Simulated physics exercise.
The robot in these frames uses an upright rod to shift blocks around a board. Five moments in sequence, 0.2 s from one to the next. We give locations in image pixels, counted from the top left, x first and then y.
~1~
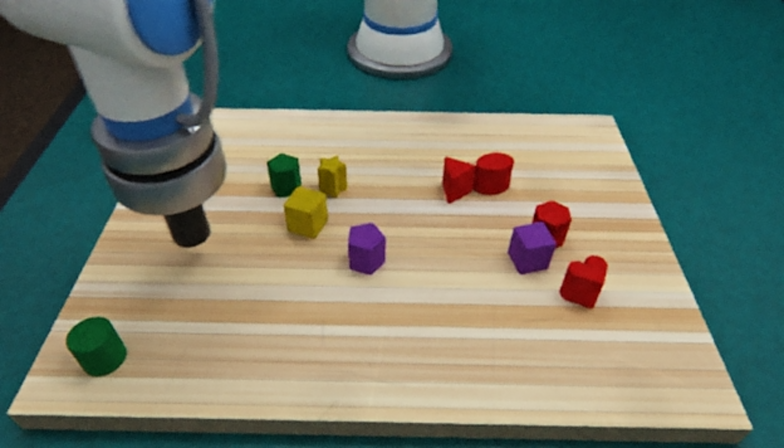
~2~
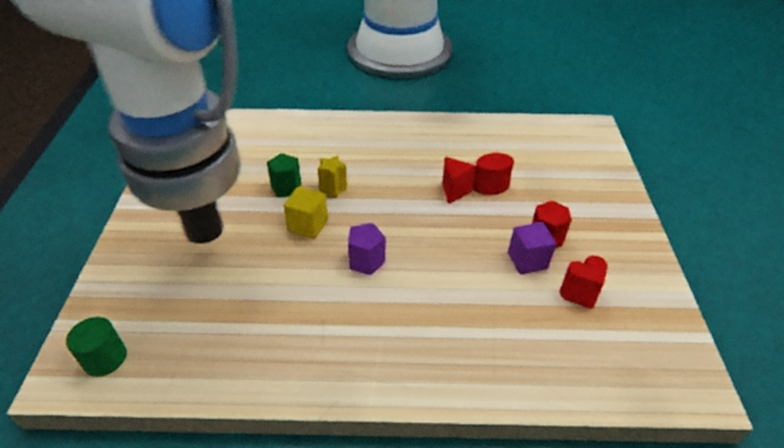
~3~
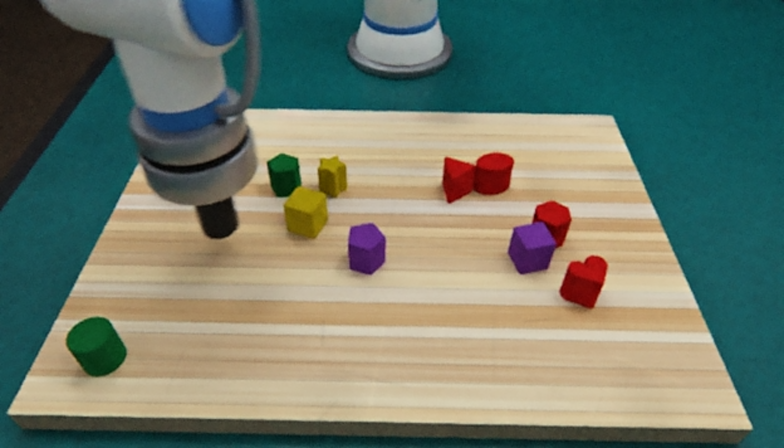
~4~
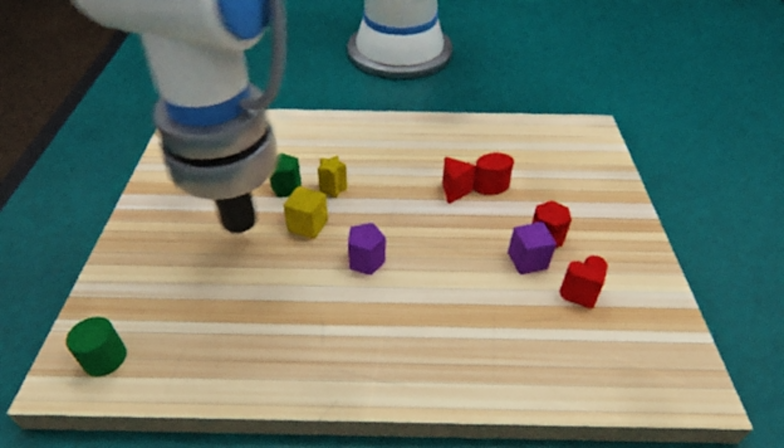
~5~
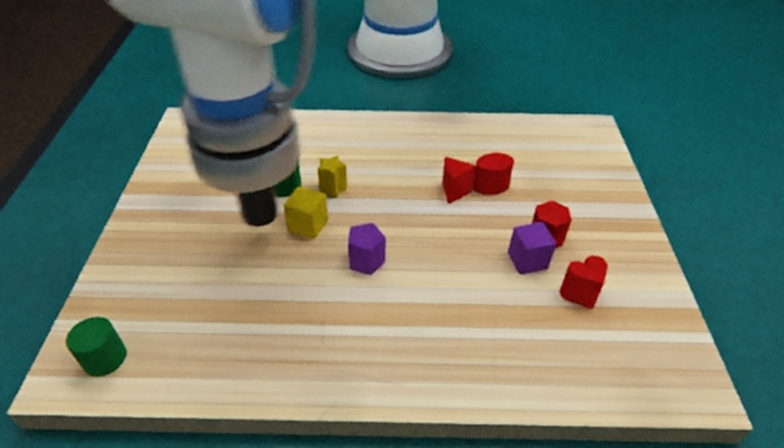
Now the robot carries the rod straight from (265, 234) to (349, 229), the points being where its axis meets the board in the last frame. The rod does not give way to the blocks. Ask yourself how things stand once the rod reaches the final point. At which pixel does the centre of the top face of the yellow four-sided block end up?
The point I'd pick in the picture is (361, 181).
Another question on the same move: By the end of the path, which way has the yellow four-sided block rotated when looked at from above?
It goes round opposite to clock hands.
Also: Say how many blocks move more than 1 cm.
The count is one.
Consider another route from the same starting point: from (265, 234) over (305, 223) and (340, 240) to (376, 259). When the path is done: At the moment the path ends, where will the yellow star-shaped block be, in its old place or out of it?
It sits in its place.
On the path given first. Halfway along, rod at (305, 212); yellow four-sided block at (336, 190), turned 35° anticlockwise.
At the end, rod at (348, 209); yellow four-sided block at (361, 181), turned 100° anticlockwise; purple pentagonal block unmoved.
